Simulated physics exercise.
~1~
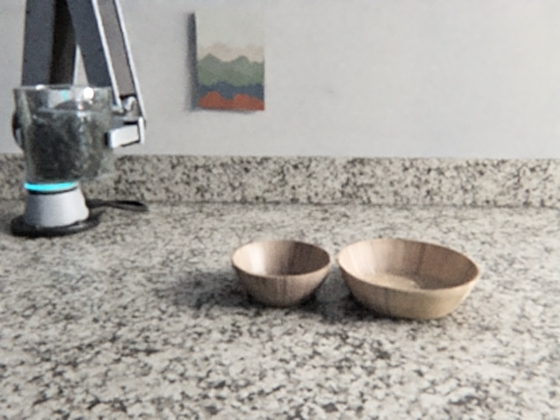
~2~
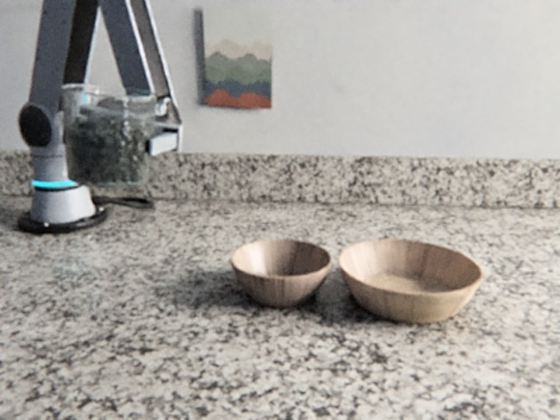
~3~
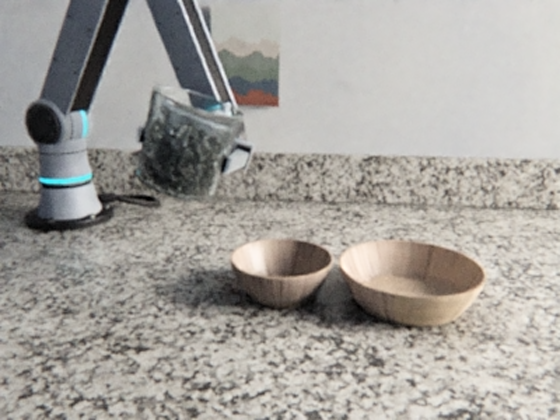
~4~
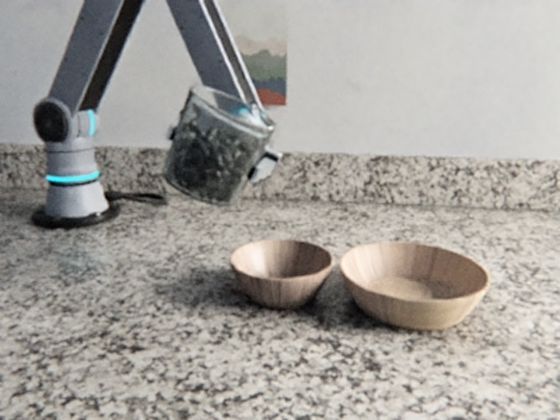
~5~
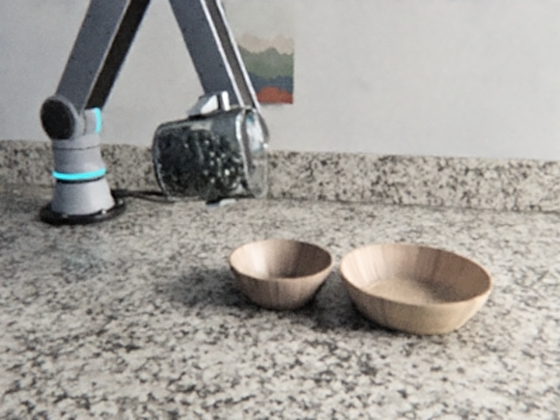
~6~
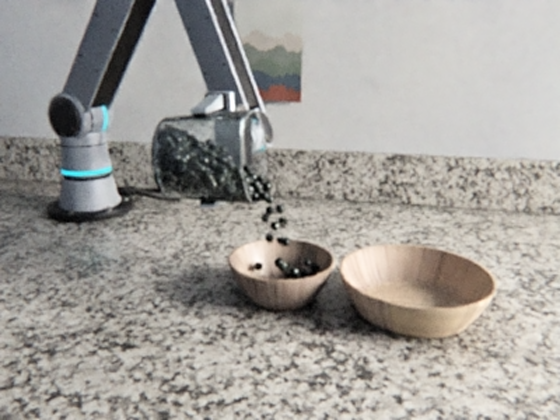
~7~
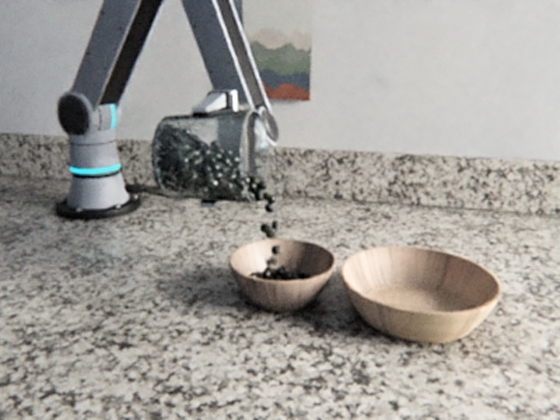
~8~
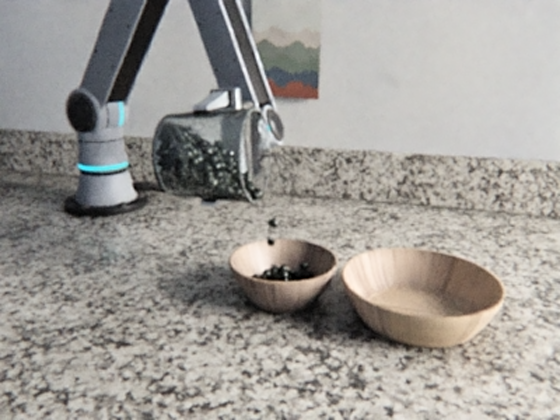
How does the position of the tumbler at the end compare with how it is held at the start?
The tumbler is held upright at the start, but by the end it is lying on its side in the robot arm's grip.
